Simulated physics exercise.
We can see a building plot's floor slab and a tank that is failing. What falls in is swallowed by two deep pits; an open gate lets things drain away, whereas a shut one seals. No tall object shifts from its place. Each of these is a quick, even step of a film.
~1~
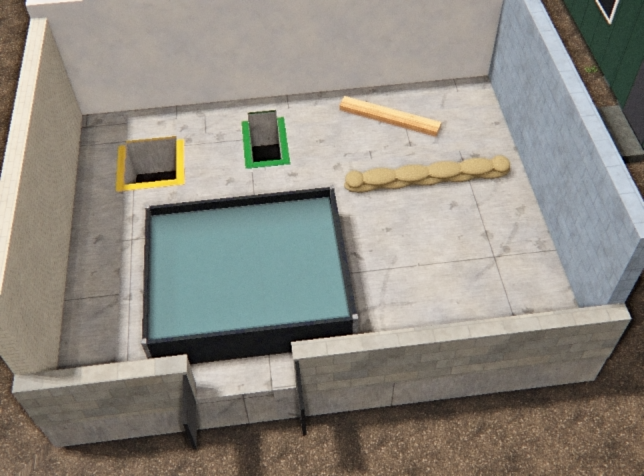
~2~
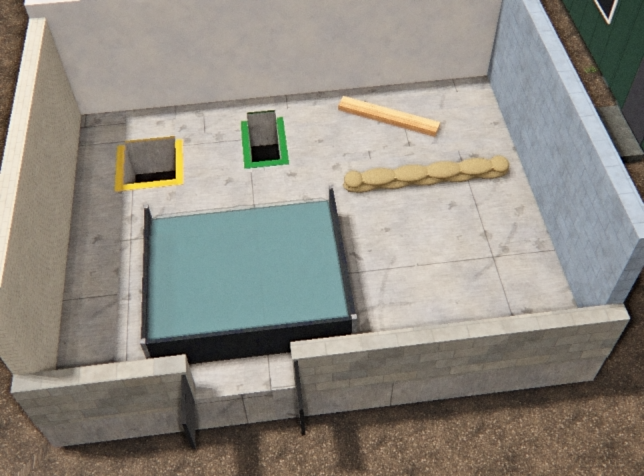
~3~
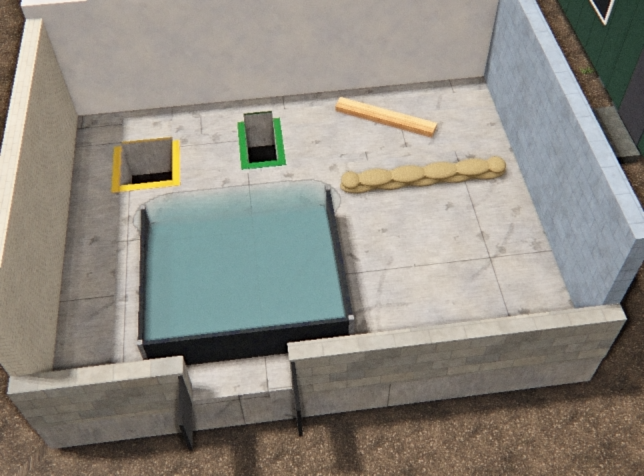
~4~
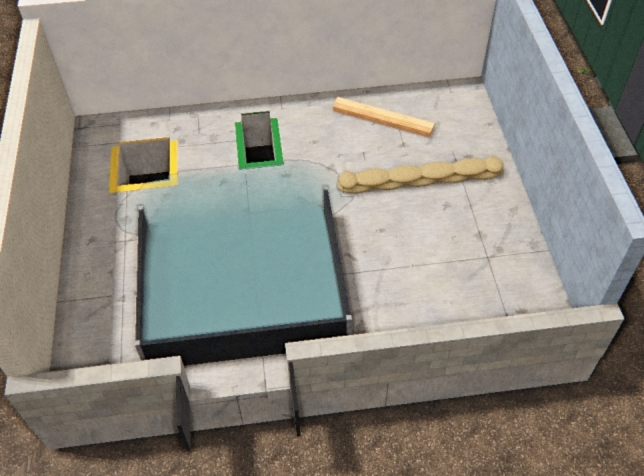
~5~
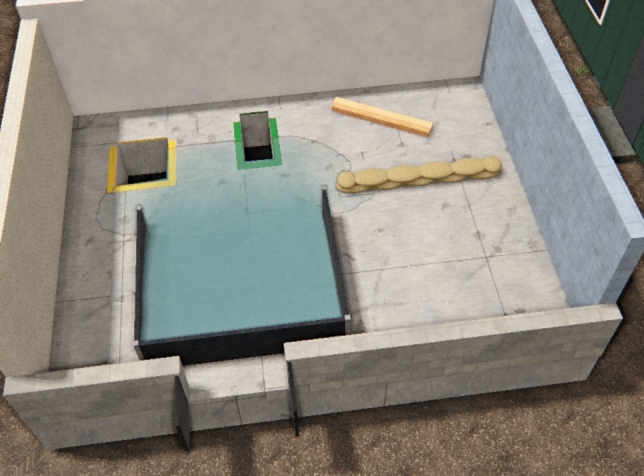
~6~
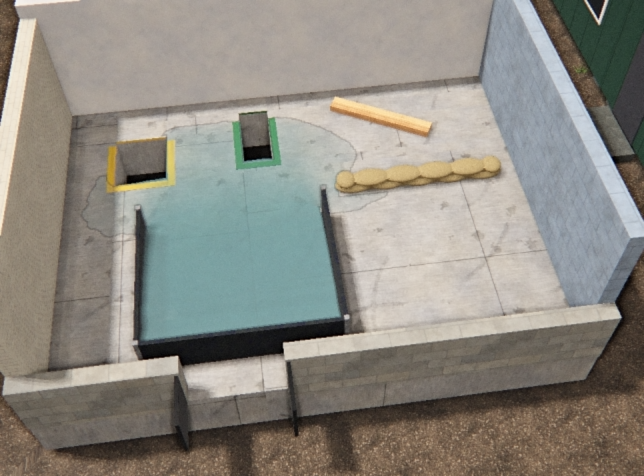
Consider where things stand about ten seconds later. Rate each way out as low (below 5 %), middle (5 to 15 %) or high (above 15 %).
Ratings - gate: Low; yellow pit: High; green pit: High.
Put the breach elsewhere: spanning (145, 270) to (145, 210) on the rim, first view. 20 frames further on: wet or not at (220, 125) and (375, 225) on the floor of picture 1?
Taking them in order, I'd say swamped and then not reached.
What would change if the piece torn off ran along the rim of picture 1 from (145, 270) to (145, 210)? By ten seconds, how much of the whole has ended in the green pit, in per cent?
In percent, green takes 12.
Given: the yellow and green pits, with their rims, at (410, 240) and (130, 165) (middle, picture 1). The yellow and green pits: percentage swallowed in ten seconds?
The yellow pit takes 2 per cent, and the green pit takes 30 per cent.
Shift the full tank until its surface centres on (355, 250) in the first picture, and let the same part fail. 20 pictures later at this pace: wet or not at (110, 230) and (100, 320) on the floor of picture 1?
Taking them in order, the first is left untouched and the second is left untouched.
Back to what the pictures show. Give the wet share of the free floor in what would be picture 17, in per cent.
I reckon 40 per cent or so.
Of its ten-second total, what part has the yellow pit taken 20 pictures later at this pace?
It would be roughly 55 percent of the ten-second total.
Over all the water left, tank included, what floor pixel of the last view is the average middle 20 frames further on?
I'd say around (249, 196).
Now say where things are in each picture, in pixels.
Still water in the open tank at (246, 263), in the first frame.
Water pours out on the open tank's far side and has run to a hidden place, in the second frame.
The front is at (139, 220), out from the gap on the open tank's far side, in the third frame.
The front is at (129, 204), out from the gap on the open tank's far side, in the fourth frame.
Water pours out on the open tank's far side and has run to (117, 188), in the fifth frame.
Water pours out on the open tank's far side and has run to (299, 124), in the sixth frame.
A moment on, water covers 30 % of the floor; the gate 0 %, the yellow pit 4 %, the green pit 5 %.
Next, water covers 40 % of the floor; the gate 0 %, the yellow pit 8 %, the green pit 11 %.
Then, water covers 50 % of the floor; the gate 0 %, the yellow pit 15 %, the green pit 20 %.
Later, water covers 70 % of the floor; the gate 0 %, the yellow pit 22 %, the green pit 29 %.
In the end, water covers 80 % of the floor; the gate 1 %, the yellow pit 26 %, the green pit 34 %.
